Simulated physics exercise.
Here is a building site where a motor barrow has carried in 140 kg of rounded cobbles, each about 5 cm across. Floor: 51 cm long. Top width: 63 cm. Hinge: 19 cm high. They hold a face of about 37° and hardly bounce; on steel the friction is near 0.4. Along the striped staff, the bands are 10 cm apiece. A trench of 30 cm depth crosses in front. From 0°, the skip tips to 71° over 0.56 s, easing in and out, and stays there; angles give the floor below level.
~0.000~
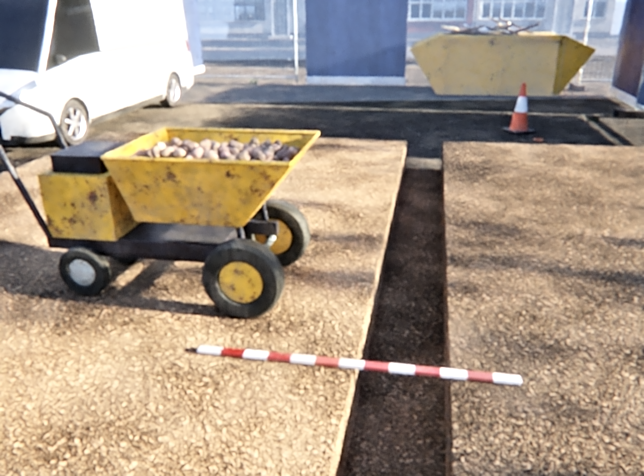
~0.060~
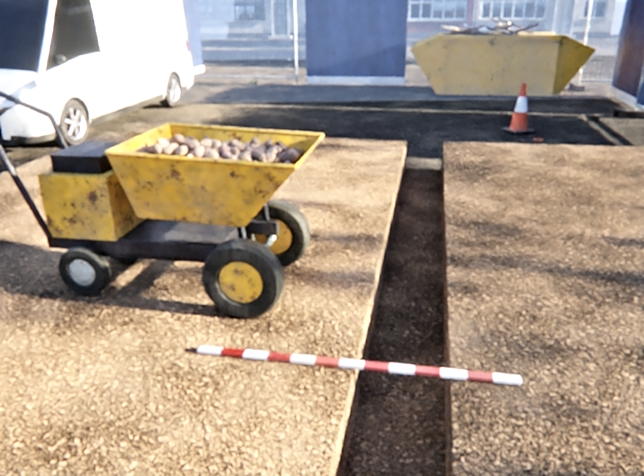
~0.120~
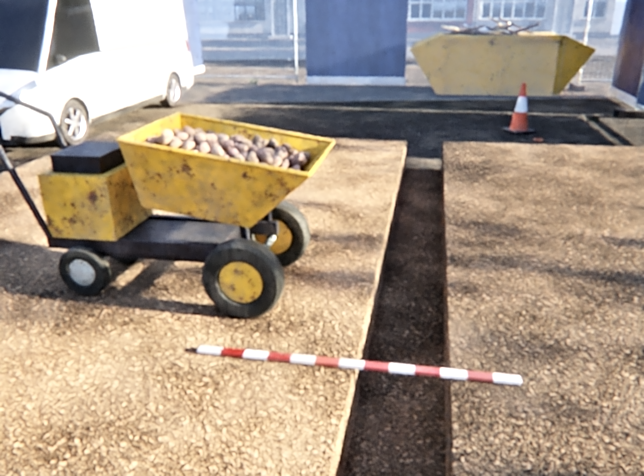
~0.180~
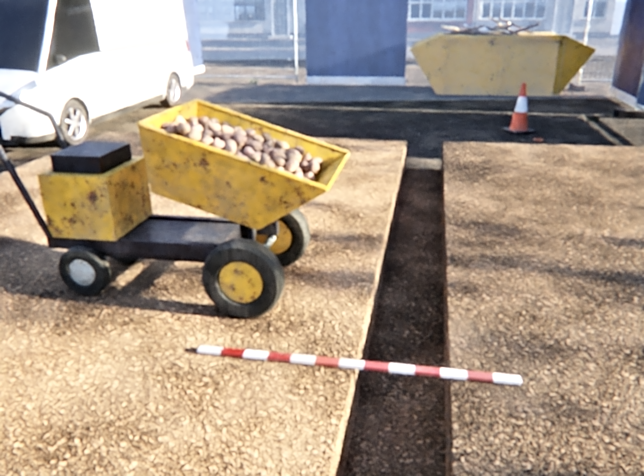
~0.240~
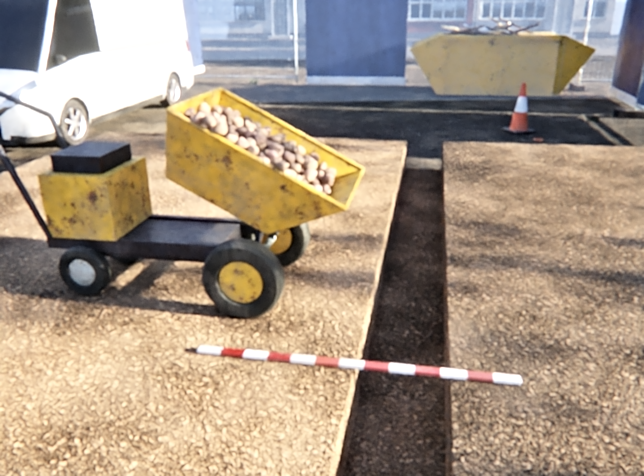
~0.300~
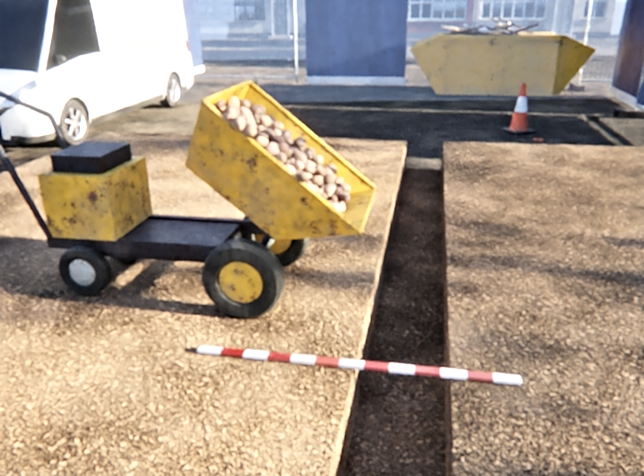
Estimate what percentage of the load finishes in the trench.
Roughly 74 percent.
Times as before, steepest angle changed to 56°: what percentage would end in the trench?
It would be close to 45 percent.
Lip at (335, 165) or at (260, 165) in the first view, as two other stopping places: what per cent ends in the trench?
Roughly 35 percent for the first, and 95 percent for the second.
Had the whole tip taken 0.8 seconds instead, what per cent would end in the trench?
Then roughly 85 percent.
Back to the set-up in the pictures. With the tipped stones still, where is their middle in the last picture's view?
Their middle ends up near (424, 335).
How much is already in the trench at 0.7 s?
Something like 30 in a hundred.
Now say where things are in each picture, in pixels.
In the first frame, lip at (290, 165), floor tilted 0°, highest stones at (209, 147).
In the second frame, the skip is at 2°, its lip at (296, 168); the top of the load is at (203, 144); the stones move at 0.5 m/s on average.
In the third frame, the skip is at 8°, its lip at (309, 176); the top of the load is at (187, 136); the stones move at 1.0 m/s on average.
In the fourth frame, the skip is at 17°, its lip at (327, 190); the top of the load is at (194, 125); the stones move at 1.4 m/s on average.
In the fifth frame, lip at (346, 209), floor tilted 28°, highest stones at (215, 112); the stones move at 1.6 m/s on average.
In the sixth frame, lip at (361, 233), floor tilted 39°, highest stones at (241, 106); the stones move at 1.7 m/s on average.
After 0.4 s the floor is at 60°; 100 % in the skip; the foremost stones are at (367, 243).
After 0.7 s the floor is at 71°; 67 % in the skip, 32 % in the trench, 1 % past the trench; the foremost stones are at (459, 298).
After 1.0 s the floor is at 71°; 13 % in the skip, 61 % in the trench, 26 % past the trench; the foremost stones are past the picture's edge.
After 3.0 s the floor is at 71°; 0 % in the skip, 74 % in the trench, 26 % past the trench; the foremost stones are past the picture's edge.
